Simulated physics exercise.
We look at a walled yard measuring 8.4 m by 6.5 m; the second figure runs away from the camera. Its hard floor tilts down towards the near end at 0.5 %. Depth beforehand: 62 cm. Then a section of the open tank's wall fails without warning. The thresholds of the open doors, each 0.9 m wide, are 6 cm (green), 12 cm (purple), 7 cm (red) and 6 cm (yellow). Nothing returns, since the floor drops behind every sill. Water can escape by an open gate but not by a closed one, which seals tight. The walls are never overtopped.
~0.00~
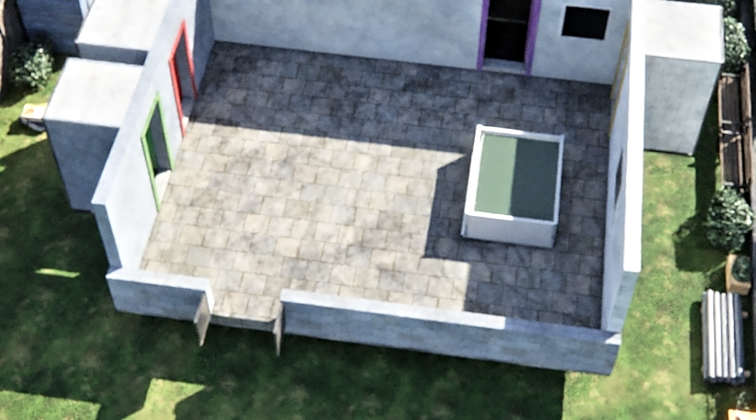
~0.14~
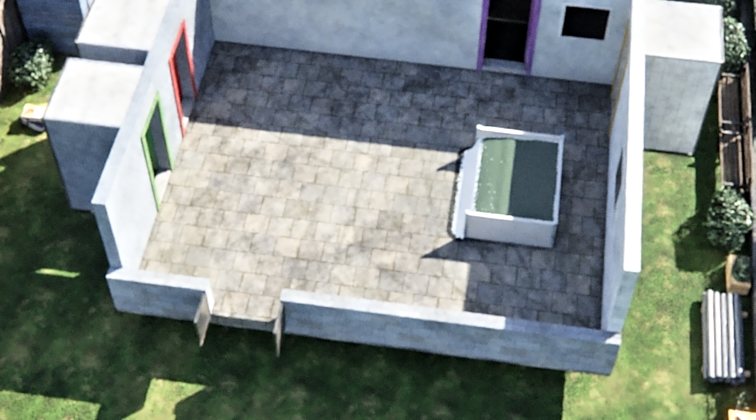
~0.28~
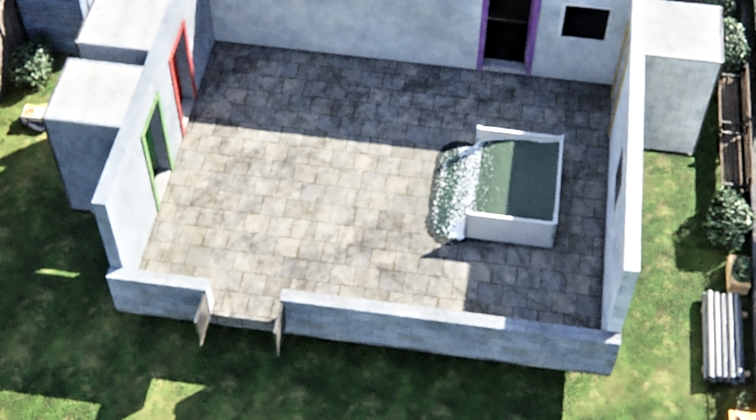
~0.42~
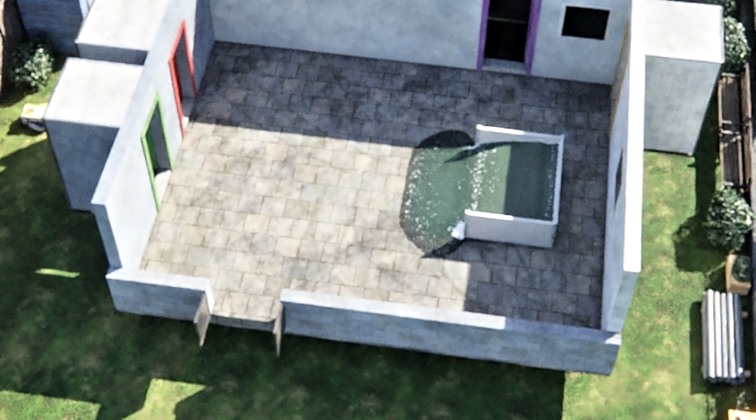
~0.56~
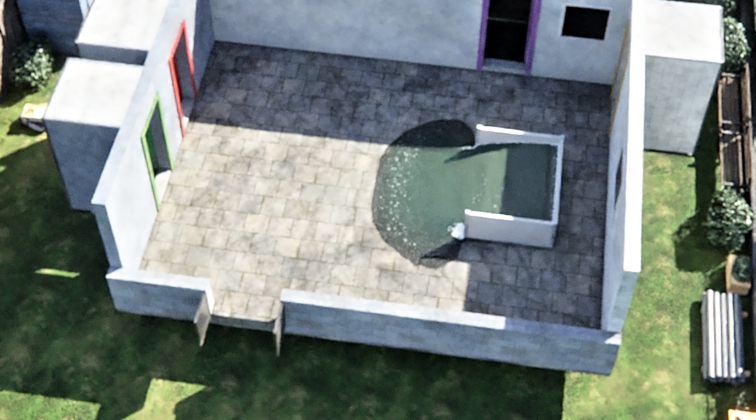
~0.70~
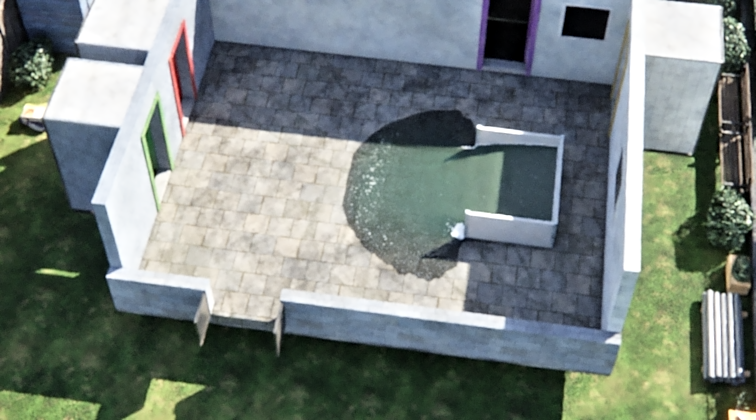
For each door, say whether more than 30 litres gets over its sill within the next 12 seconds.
Outcome: At the green door it looks set to land over the limit. At the purple door it looks set to land under the limit. At the red door it looks set to land over the limit. At the yellow door it looks set to land under the limit.
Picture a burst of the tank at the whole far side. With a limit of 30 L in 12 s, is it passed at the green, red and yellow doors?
Here's how it goes: Green falls short, red falls short, yellow exceeds it.
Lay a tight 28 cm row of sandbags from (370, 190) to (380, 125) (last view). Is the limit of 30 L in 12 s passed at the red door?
Against that limit: Red not over.
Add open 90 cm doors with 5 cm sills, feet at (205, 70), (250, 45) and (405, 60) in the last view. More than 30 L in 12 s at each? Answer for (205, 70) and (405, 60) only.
The first doorway goes beyond and the second stays inside.
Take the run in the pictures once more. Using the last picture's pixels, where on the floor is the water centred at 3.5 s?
(313, 176).
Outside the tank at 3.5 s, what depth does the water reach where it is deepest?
I'd say near 27 centimetres.
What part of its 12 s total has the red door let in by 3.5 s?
Around 65 percent.
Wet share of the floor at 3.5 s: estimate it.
Roughly 65 percent.
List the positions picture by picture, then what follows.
The open tank at (516, 177) is whole and still, 62 cm deep, in the first picture.
Water pours out at (473, 185) and has run 1.1 m, to (461, 239); typically 8 cm deep outside, 62 cm at the open tank's back, in the second picture.
The front is at (441, 239), 1.3 m from the gap at (473, 186); 1.5 m2 of floor is under water; 62 cm left at the back of the open tank, in the third picture.
Water pours out at (473, 187) and has run 1.6 m, to (427, 248); typically 10 cm deep outside, 56 cm at the open tank's back, in the fourth picture.
Water pours out at (473, 187) and has run 2.0 m, to (382, 229); typically 8 cm deep outside, 52 cm at the open tank's back, in the fifth picture.
Water pours out at (473, 188) and has run 2.4 m, to (348, 207); typically 6 cm deep outside, 51 cm at the open tank's back, in the sixth picture.
After 1.4 s water covers 35 % of the floor and is deepest (23 cm) near (464, 214); green door not reached, purple door not reached, red door not reached, yellow door not reached.
After 2.2 s water covers 55 % of the floor and is deepest (21 cm) near (177, 156); green door 12 cm at the sill, 4 L in, purple door not reached, red door 9 cm at the sill, 0 L in, yellow door not reached.
After 3.5 s water covers 65 % of the floor and is deepest (27 cm) near (131, 292); green door 15 cm at the sill, 81 L in, purple door not reached, red door 15 cm at the sill, 52 L in, yellow door not reached.
After 7.0 s water covers 65 % of the floor and is deepest (10 cm) near (264, 174); green door 6 cm at the sill, 121 L in, purple door not reached, red door 6 cm at the sill, 80 L in, yellow door not reached.
After 12.0 s water covers 85 % of the floor and is deepest (6 cm) near (131, 292); green door 3 cm at the sill, 122 L in, purple door 1 cm at the sill, 0 L in, red door 3 cm at the sill, 80 L in, yellow door not reached.
